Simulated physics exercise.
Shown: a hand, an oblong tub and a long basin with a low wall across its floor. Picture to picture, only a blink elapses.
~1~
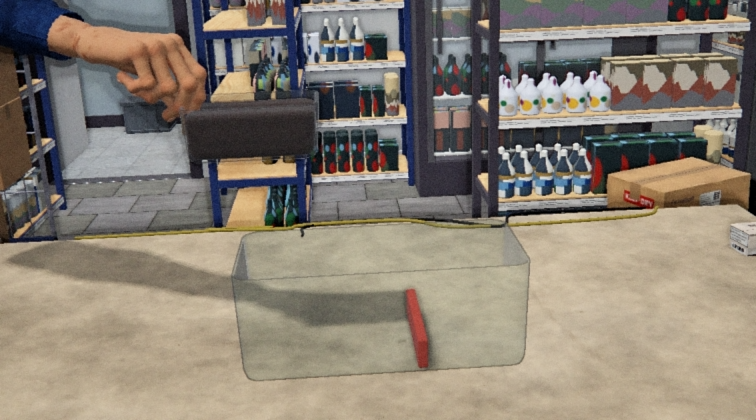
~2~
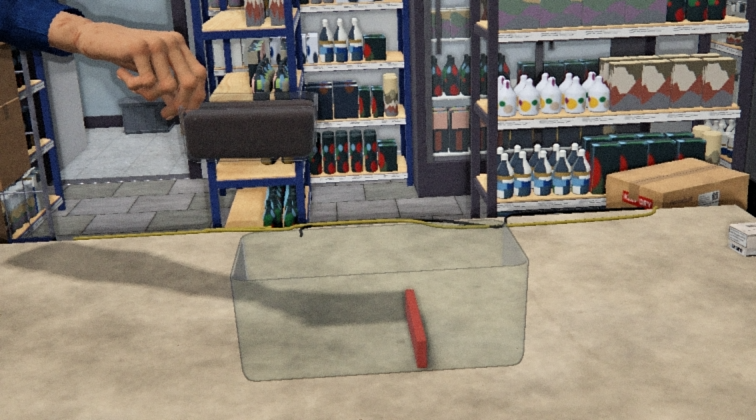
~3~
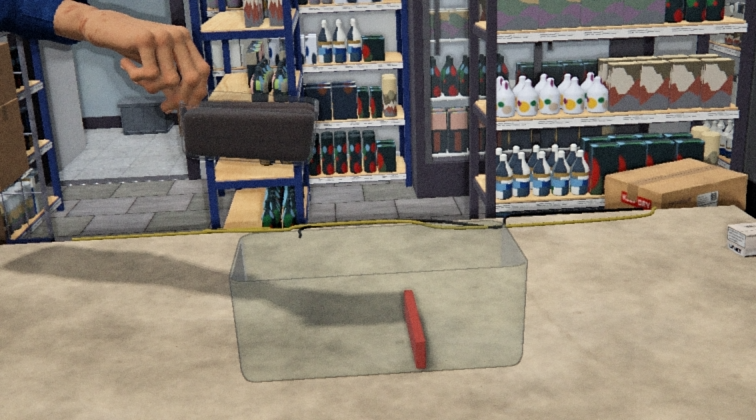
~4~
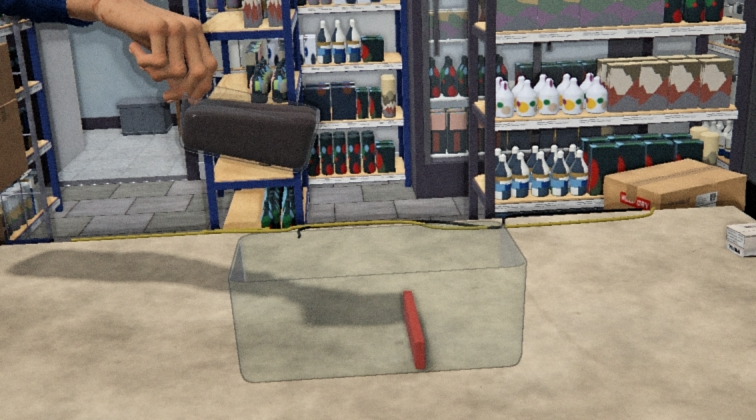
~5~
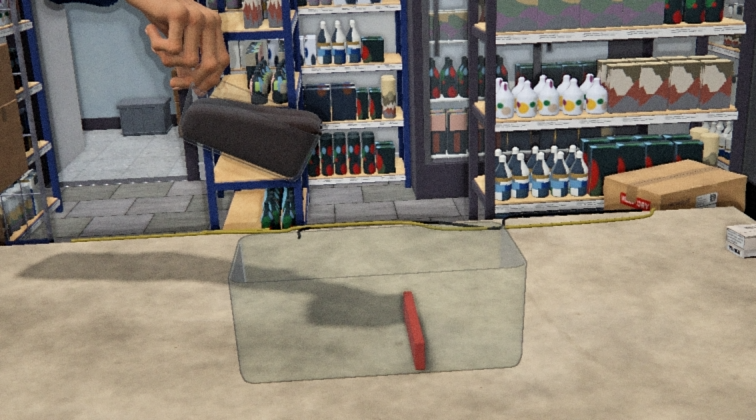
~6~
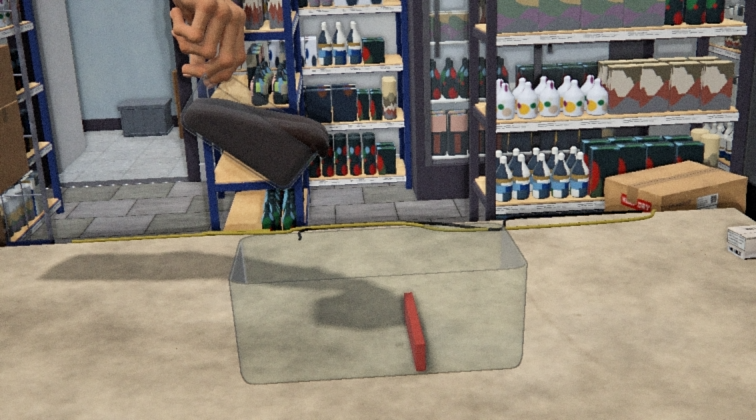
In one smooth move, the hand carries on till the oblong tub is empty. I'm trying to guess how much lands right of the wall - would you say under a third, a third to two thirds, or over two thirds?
I would say under a third.
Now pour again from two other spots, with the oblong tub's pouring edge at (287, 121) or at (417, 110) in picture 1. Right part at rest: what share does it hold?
Estimate, in order: 15 and 70 per cent.
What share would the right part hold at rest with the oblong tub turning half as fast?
It comes to near 10 per cent.
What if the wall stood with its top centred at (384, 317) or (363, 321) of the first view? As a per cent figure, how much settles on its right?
I'd expect near 40 percent the first time and near 70 percent the next.
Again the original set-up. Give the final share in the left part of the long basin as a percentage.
Share: Roughly 80 %.
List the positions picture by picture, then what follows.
The first frame shows tilt 0°; pouring edge (317, 99); surface from (189, 110) to (315, 104); the long basin's rim runs from (238, 257) to (517, 241); the wall's top is at (416, 314).
The second frame shows tilt 2°; pouring edge (317, 101); surface from (188, 110) to (315, 106).
The third frame shows tilt 7°; pouring edge (317, 108); surface from (188, 109) to (315, 110).
The fourth frame shows tilt 15°; pouring edge (318, 118); surface from (189, 106) to (317, 113).
The fifth frame shows tilt 25°; pouring edge (319, 131); surface from (190, 106) to (314, 122); 3 per cent is over the edge.
The sixth frame shows tilt 38°; pouring edge (318, 146); surface from (189, 103) to (303, 126); 9 per cent is over the edge.
A moment on, the oblong tub is tipped right over and 9 per cent is still to pour, 49 is left of the wall and 0 right of it.
Next, the oblong tub is tipped right over and 1 per cent is still to pour, 79 is left of the wall and 5 right of it.
Then the oblong tub is tipped right over and 0 per cent is still to pour, 79 is left of the wall and 14 right of it.
Later the oblong tub is tipped right over and 0 per cent is still to pour, 79 is left of the wall and 15 right of it.
At rest 79 per cent lies left of the wall, 15 right of it and 6 outside.
